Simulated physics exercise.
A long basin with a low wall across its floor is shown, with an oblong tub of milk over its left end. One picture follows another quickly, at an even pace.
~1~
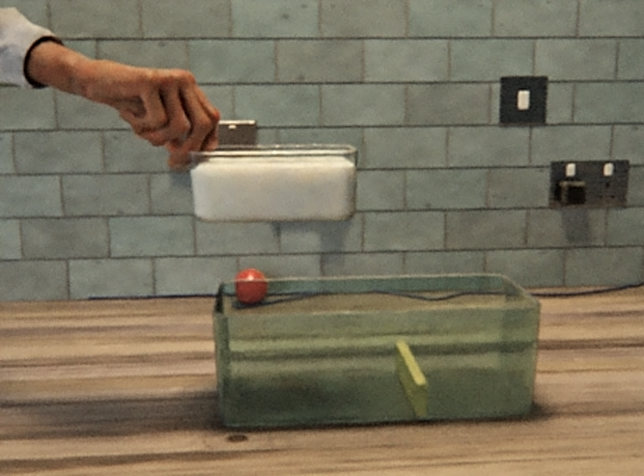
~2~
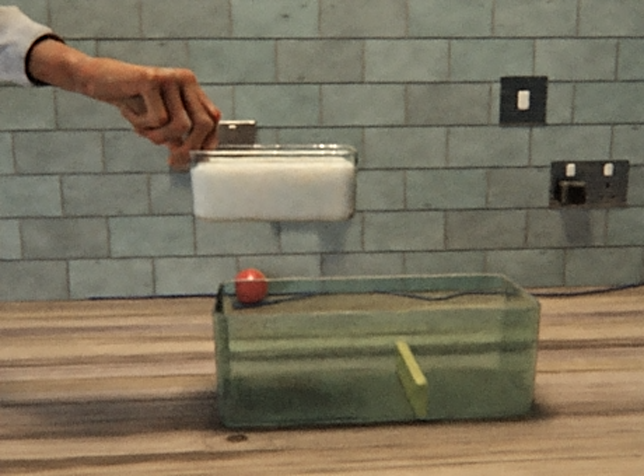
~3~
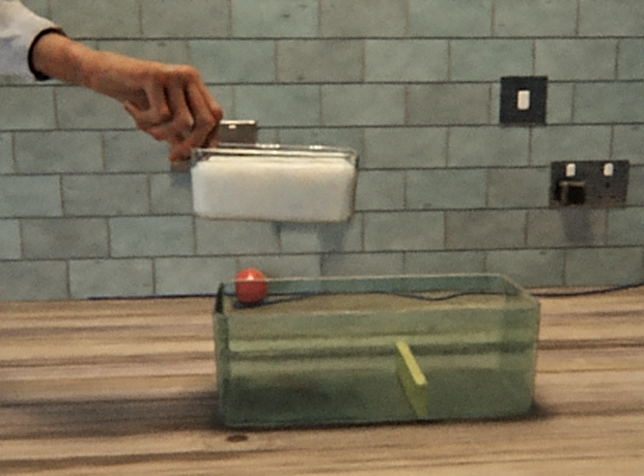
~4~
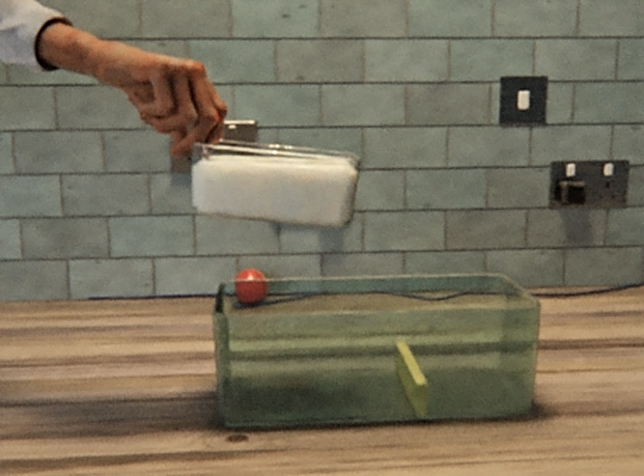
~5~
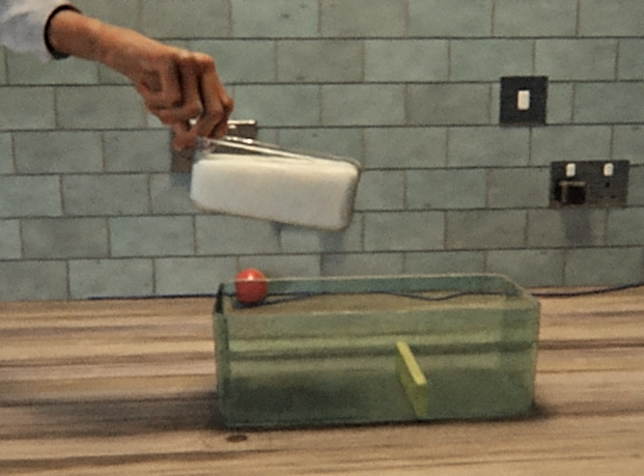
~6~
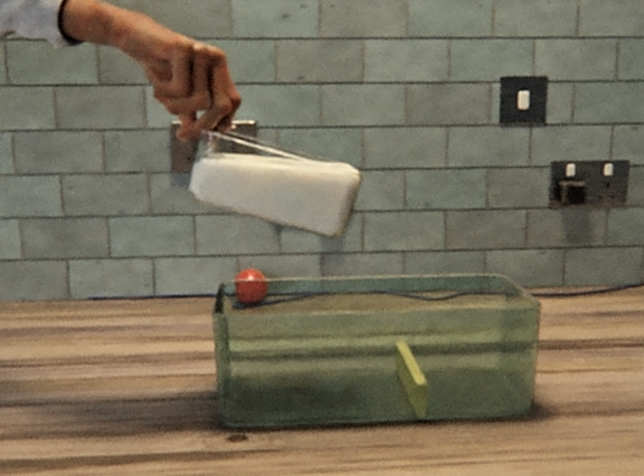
A hand tilting an oblong tub of milk gradually down to the right above a long basin with a low wall inside.
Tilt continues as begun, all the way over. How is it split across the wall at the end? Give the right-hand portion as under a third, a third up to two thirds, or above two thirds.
The right-hand portion is a third up to two thirds.
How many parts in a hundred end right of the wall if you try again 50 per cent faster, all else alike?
30 per cent or thereabouts.
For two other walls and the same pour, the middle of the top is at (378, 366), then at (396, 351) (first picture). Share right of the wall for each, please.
The first placement gives around 65 percent, the second 55 percent.
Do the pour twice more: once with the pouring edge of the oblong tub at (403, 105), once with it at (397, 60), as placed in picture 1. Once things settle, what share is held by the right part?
About 65 per cent, then about 60 per cent.
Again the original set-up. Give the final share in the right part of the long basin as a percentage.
Some 45 parts in a hundred.
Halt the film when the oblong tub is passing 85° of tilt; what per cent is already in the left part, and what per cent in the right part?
The left part holds around 15 percent, the right part 25 percent.
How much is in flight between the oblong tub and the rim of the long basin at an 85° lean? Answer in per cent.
I'd put it near 40 per cent.
A moment on, the tilt is 85° and 21 per cent is still to pour, 13 is left of the wall and 26 right of it.
Next, the tilt is 120° and 1 per cent is still to pour, 49 is left of the wall and 45 right of it.
Then the tilt is 122° and 0 per cent is still to pour, 54 is left of the wall and 43 right of it.
Later the tilt is 122° and 0 per cent is still to pour, 54 is left of the wall and 43 right of it.
In the end 54 per cent lies left of the wall, 43 right of it and 3 outside.
